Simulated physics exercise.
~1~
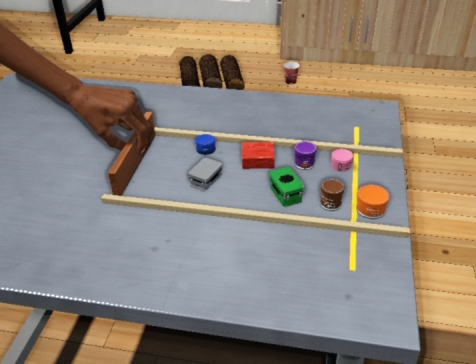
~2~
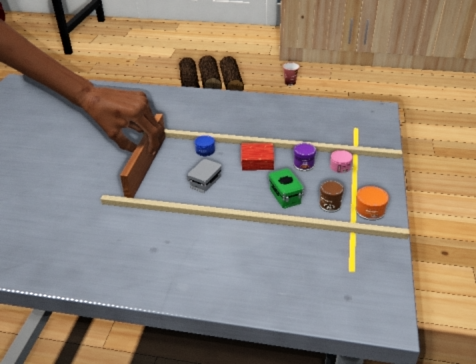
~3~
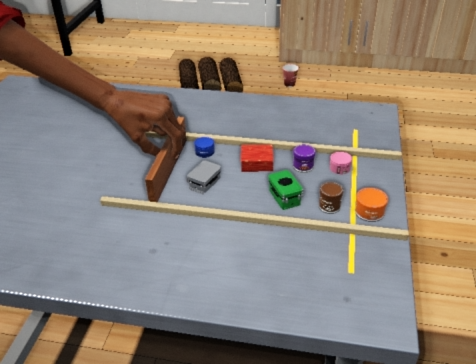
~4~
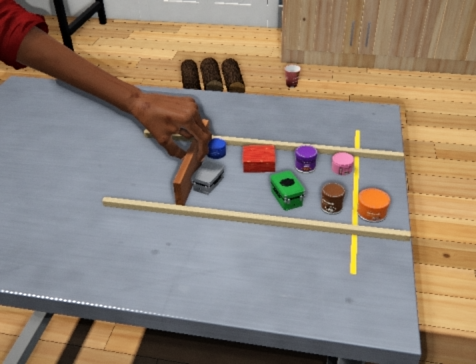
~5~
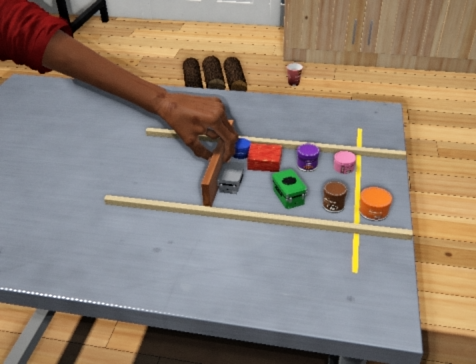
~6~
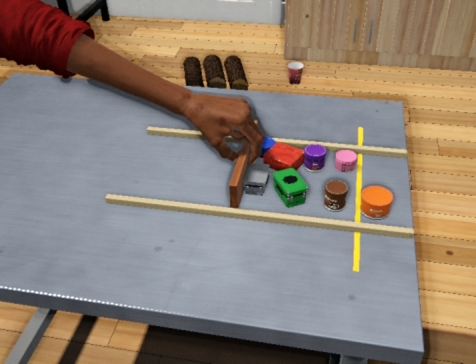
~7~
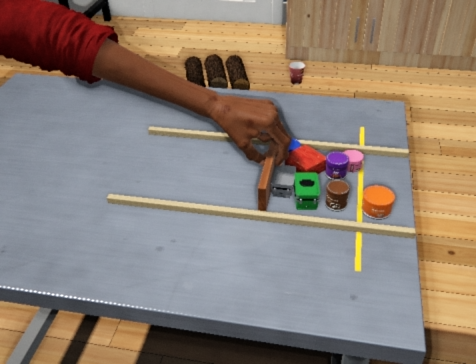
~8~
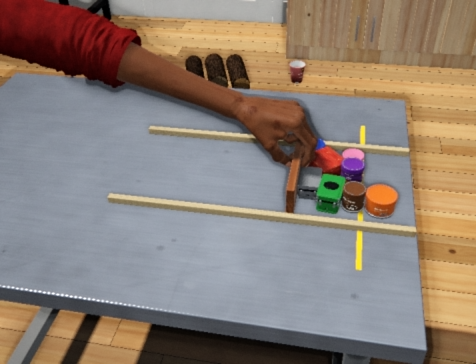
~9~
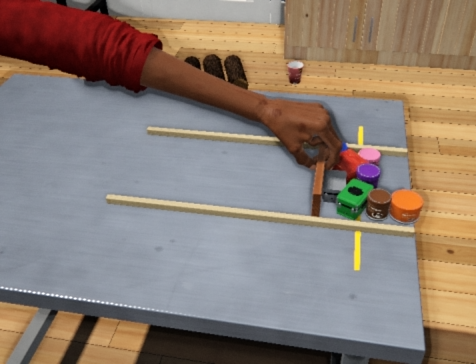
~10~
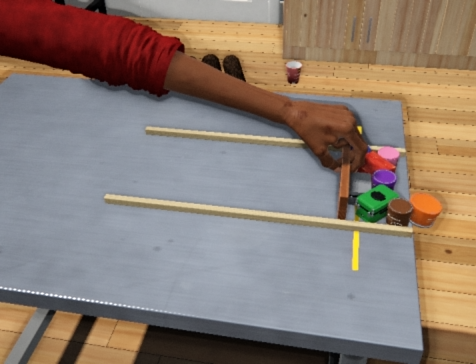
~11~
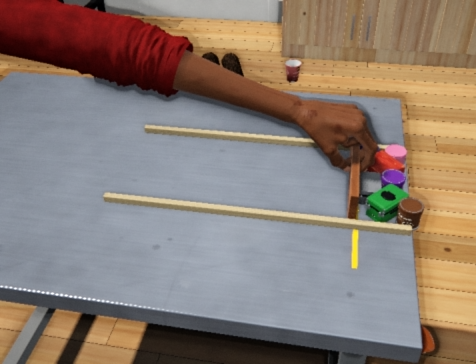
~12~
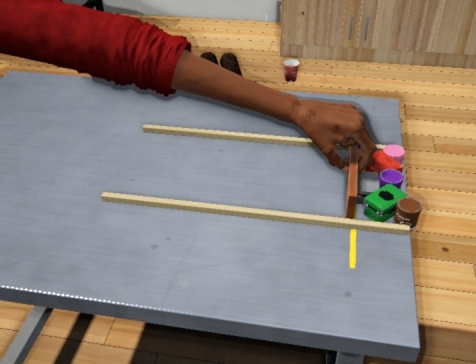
A hand slid an upright brown board rightward between two wooden strips, gathering a jumble of small colorful items and pushing them past a yellow tape line until the orange tin dropped off the table's end, while the others stayed bunched near the edge.
